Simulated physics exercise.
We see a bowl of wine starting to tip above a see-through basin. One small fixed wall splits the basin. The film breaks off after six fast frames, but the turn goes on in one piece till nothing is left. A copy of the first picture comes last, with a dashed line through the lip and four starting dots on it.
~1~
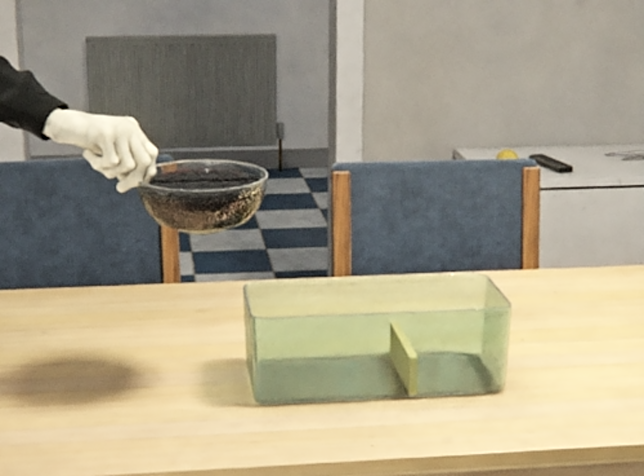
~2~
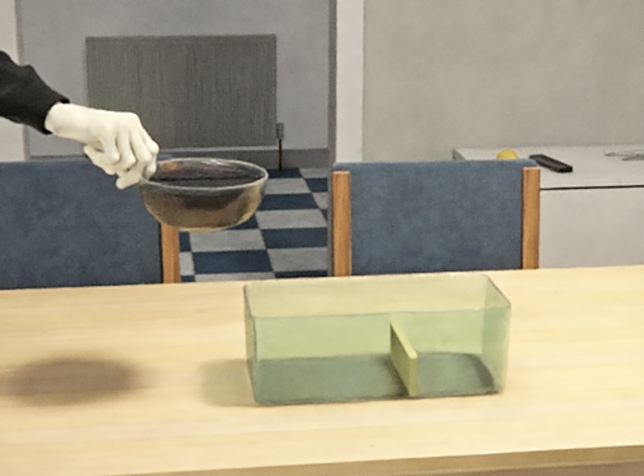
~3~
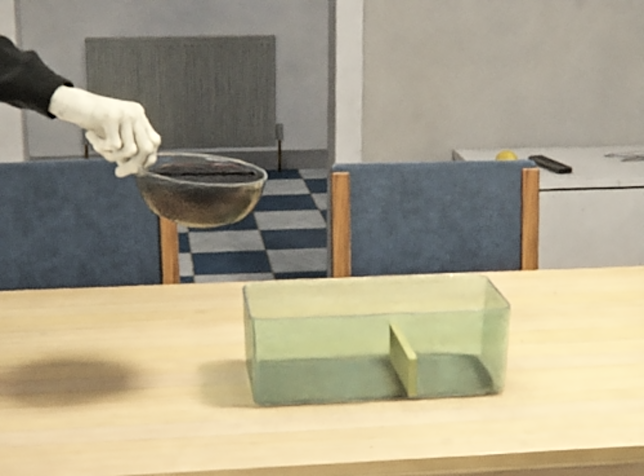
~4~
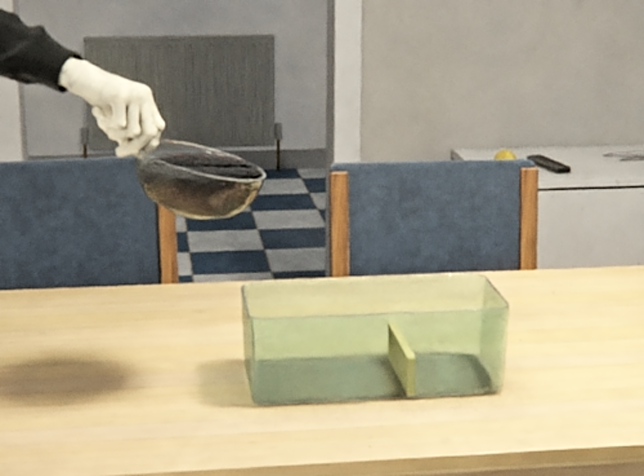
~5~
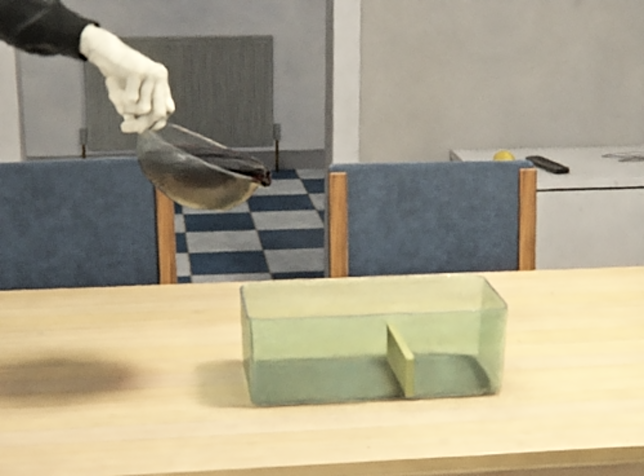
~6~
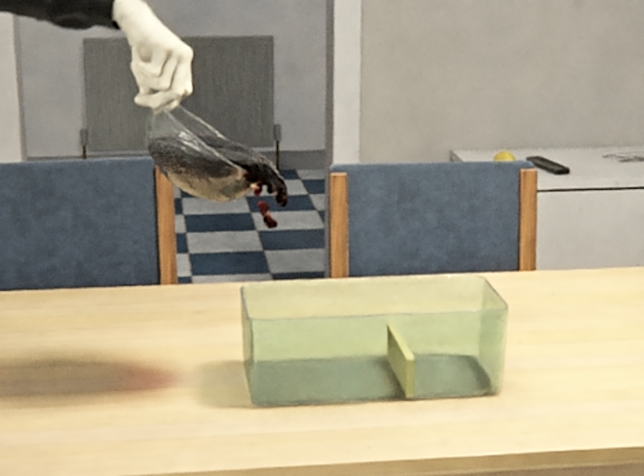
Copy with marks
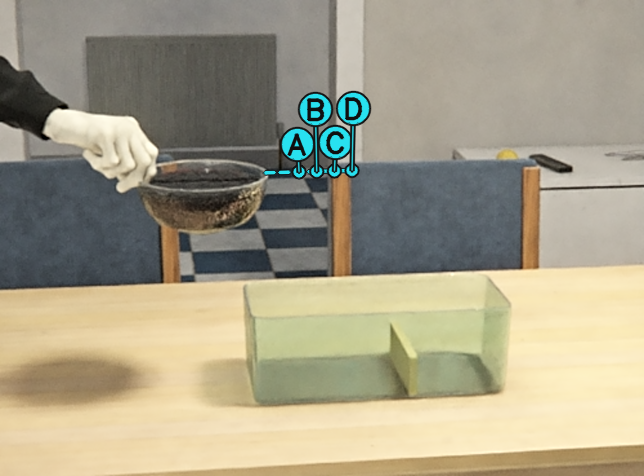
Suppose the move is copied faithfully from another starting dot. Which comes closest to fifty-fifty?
Go for A.
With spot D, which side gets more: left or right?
The right one.
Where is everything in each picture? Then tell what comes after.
Upright, lip at (265, 172); basin from (253, 403) to (505, 390); top of the wall at (403, 338); nothing has left yet.
Upright, lip at (265, 173); nothing has left yet.
Tipped about 7°, lip at (264, 173); nothing has left yet.
Tipped about 15°, lip at (263, 173); wine is over the lip, down to (263, 173).
Tipped about 25°, lip at (262, 174); wine is over the lip, down to (268, 181).
Tipped about 37°, lip at (262, 174); wine is over the lip, down to (272, 225).
On the marked copy, A at (299, 171); B at (316, 171); C at (334, 170); D at (352, 170).
With A, about 51 % ends left of the wall and 47 % right of it; 3 % is lost outside.
With B, about 30 % ends left of the wall and 67 % right of it; 3 % is lost outside.
With C, about 23 % ends left of the wall and 74 % right of it; 3 % is lost outside.
With D, about 17 % ends left of the wall and 80 % right of it; 3 % is lost outside.
